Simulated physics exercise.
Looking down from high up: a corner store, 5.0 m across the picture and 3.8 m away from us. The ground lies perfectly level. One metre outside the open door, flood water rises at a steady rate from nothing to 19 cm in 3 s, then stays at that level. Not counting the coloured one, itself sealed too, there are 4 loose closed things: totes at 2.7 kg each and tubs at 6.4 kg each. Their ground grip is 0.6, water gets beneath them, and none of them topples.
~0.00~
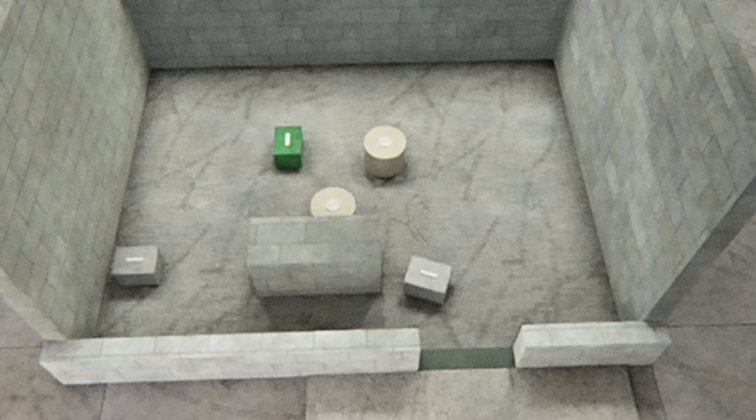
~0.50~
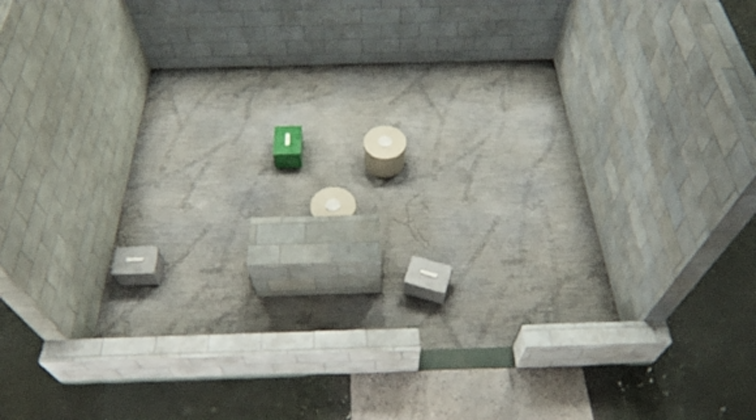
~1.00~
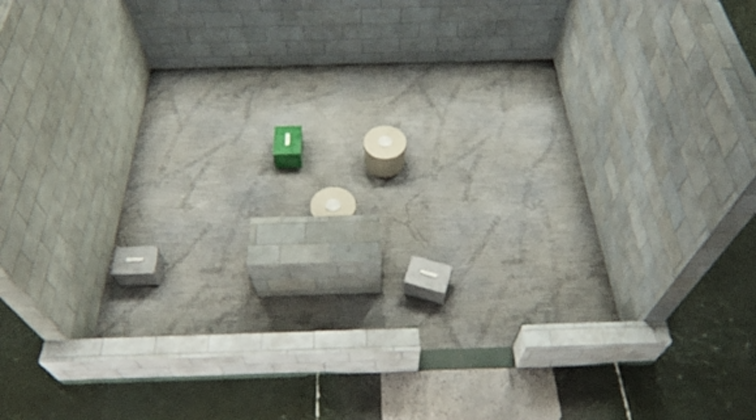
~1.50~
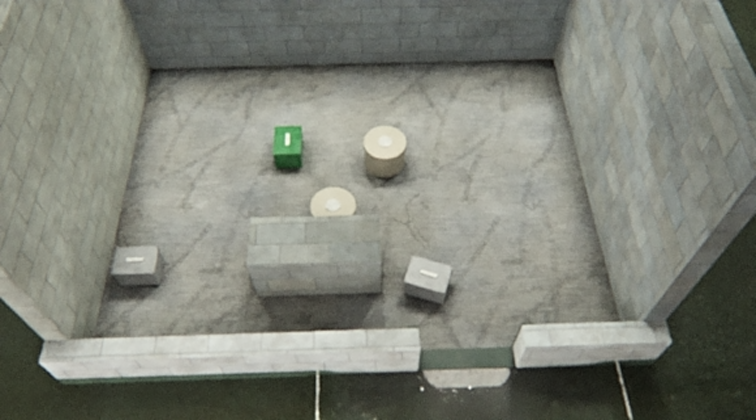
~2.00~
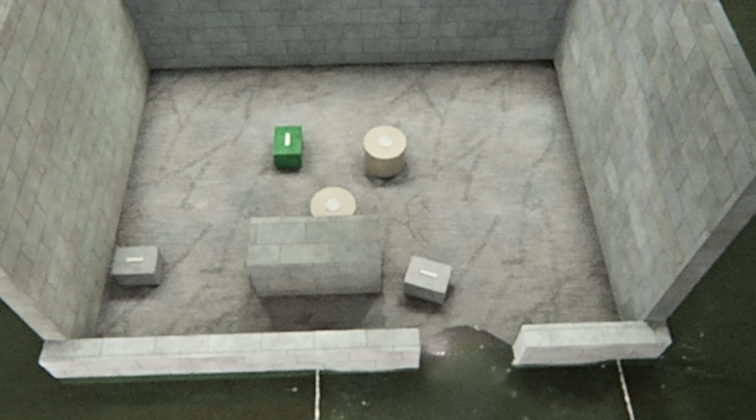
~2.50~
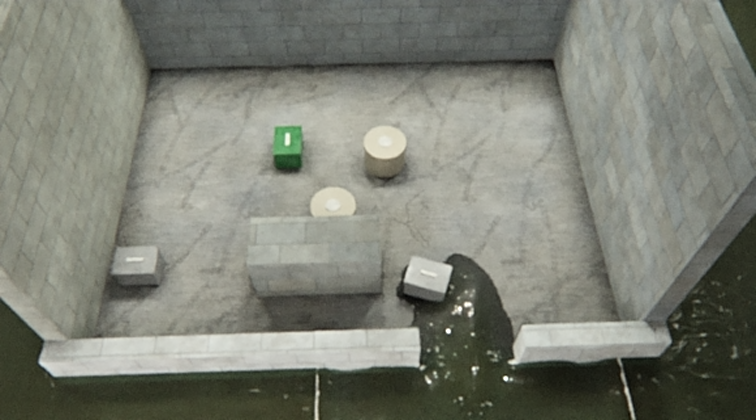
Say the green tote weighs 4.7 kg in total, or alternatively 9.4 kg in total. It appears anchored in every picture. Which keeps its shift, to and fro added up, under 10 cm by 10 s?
The one that works is the first, 4.7 kg.
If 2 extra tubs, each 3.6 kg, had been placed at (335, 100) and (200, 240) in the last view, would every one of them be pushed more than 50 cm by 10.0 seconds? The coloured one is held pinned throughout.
Respectively, exceeded and not exceeded.
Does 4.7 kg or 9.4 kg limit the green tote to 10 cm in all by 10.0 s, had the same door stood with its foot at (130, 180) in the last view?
For that position, nothing offered succeeds.
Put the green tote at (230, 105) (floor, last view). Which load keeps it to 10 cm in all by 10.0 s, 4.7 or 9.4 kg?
Short answer: Heavier load only.
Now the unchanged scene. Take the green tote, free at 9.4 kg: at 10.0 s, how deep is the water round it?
Depth: Approx. 2 cm.
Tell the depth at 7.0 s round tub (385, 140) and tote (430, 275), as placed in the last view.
Roughly 4 and 2 cm.
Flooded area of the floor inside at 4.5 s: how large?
I'd estimate close to 8.0 m2.
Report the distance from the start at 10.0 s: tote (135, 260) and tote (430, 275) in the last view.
One is off by 0 cm, the other by 300 cm, in the order asked.
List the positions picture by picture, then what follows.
In the first picture, the green tote at (288, 140), on the bottom; water covers 0.0 m2; 0 of 5 have shifted.
In the second picture, the green tote at (288, 140) rests on the ground; water covers 0.0 m2; 0 of 5 have shifted.
In the third picture, the green tote at (288, 140) rests on the ground; water covers 0.0 m2; 0 of 5 have shifted.
In the fourth picture, the green tote at (288, 140), on the bottom; 0.0 m2 under water; 0 of 5 have shifted.
In the fifth picture, the green tote at (288, 140), on the bottom; water covers 0.1 m2; 0 of 5 have shifted.
In the sixth picture, the green tote at (288, 140) rests on the ground; 0.6 m2 under water; 0 of 5 have shifted.
After 3.5 s the green tote would be 0 cm from its start with 4.7 kg and 0 cm from its start with 9.4 kg; 0 cm of water round it then.
After 4.5 s the green tote would be 0 cm from its start with 4.7 kg and 0 cm from its start with 9.4 kg; 0 cm of water round it then.
After 7.0 s the green tote would be 5 cm from its start with 4.7 kg and 1 cm from its start with 9.4 kg; 2 cm of water round it then.
After 10.0 s the green tote would be 5 cm from its start with 4.7 kg and 1 cm from its start with 9.4 kg; 2 cm of water round it then.
